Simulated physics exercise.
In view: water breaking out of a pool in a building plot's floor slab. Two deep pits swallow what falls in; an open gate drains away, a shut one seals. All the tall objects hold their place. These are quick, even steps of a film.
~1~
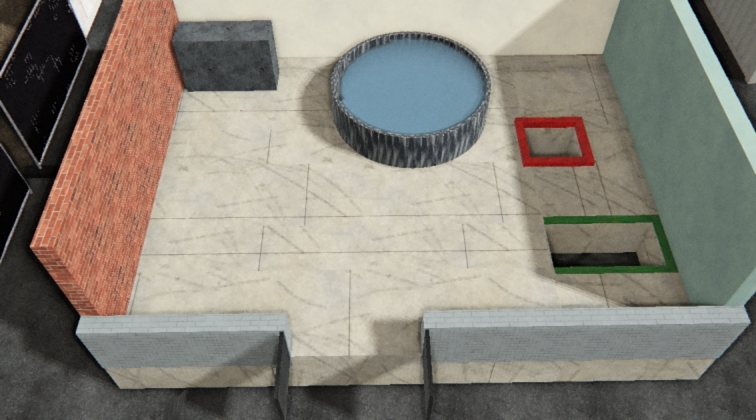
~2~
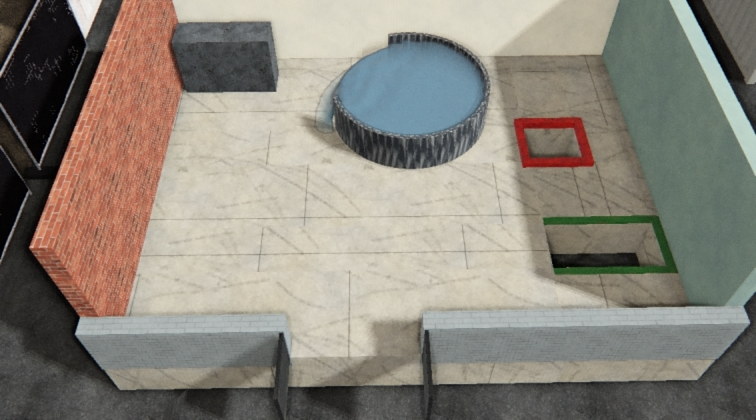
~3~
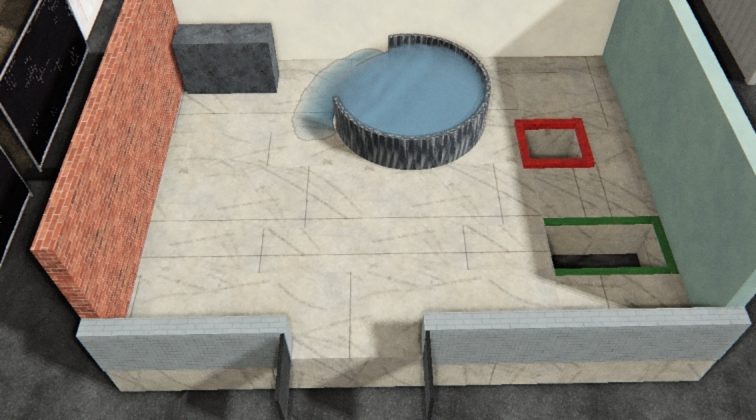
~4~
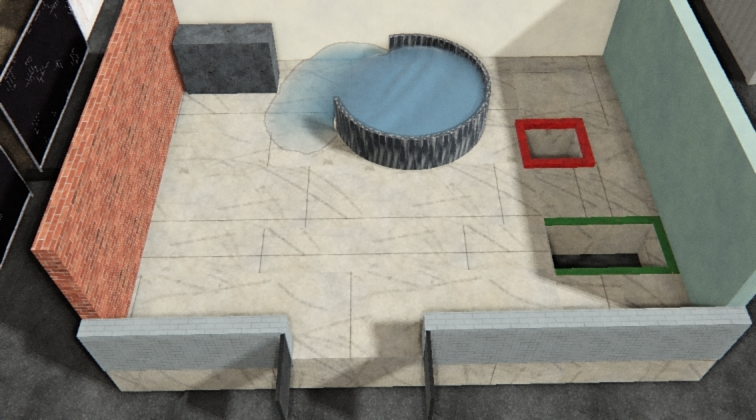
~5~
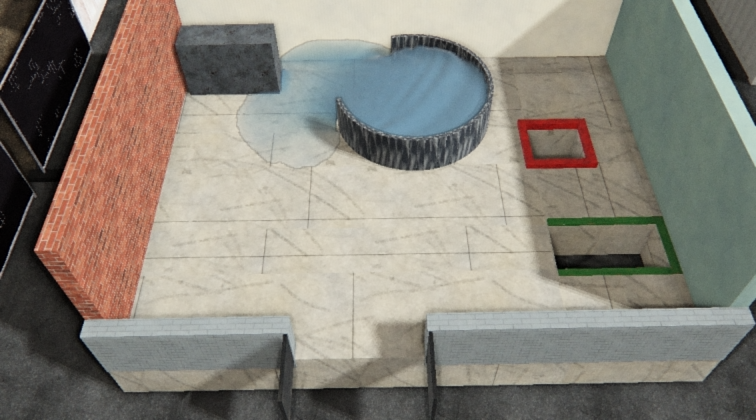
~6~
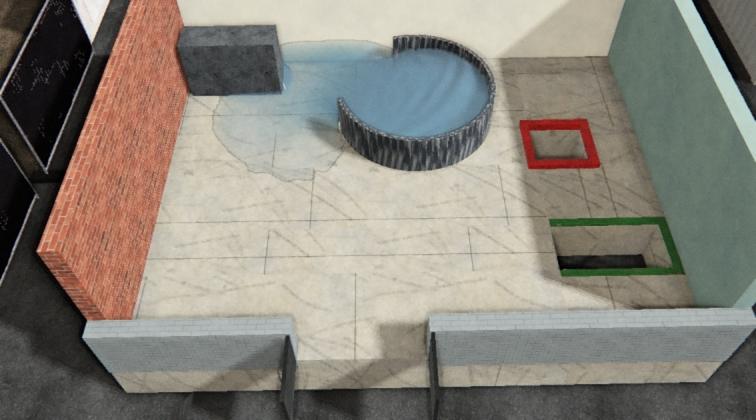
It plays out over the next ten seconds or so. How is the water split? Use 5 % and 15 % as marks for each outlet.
In the end: The gate takes between 5 and 15 %; the green pit takes between 5 and 15 %; the red pit takes not even 5 %.
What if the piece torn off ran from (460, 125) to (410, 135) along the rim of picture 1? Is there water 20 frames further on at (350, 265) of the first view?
Answer: Flooded.
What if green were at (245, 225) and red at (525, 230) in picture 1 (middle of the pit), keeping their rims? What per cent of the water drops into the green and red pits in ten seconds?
Parts in a hundred: Green 35, red 0.
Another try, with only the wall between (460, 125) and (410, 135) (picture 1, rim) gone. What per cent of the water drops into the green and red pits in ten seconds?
In per cent: Green 35, red 0.
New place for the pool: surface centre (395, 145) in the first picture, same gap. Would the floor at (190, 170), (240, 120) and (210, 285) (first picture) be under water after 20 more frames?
In that order: Covered, wet, flooded.
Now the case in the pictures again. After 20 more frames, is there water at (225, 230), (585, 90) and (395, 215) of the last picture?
In turn: Covered, awash, not flooded.
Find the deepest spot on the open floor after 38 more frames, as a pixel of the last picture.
Near (127, 346).
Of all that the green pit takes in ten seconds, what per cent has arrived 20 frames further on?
Close to 0 %.
A moment on, water covers 20 % of the floor; the gate 0 %, the green pit 0 %, the red pit 0 %.
Next, water covers 25 % of the floor; the gate 0 %, the green pit 0 %, the red pit 0 %.
Then, water covers 50 % of the floor; the gate 0 %, the green pit 0 %, the red pit 0 %.
Later, water covers 75 % of the floor; the gate 2 %, the green pit 0 %, the red pit 0 %.
In the end, water covers 95 % of the floor; the gate 7 %, the green pit 9 %, the red pit 0 %.
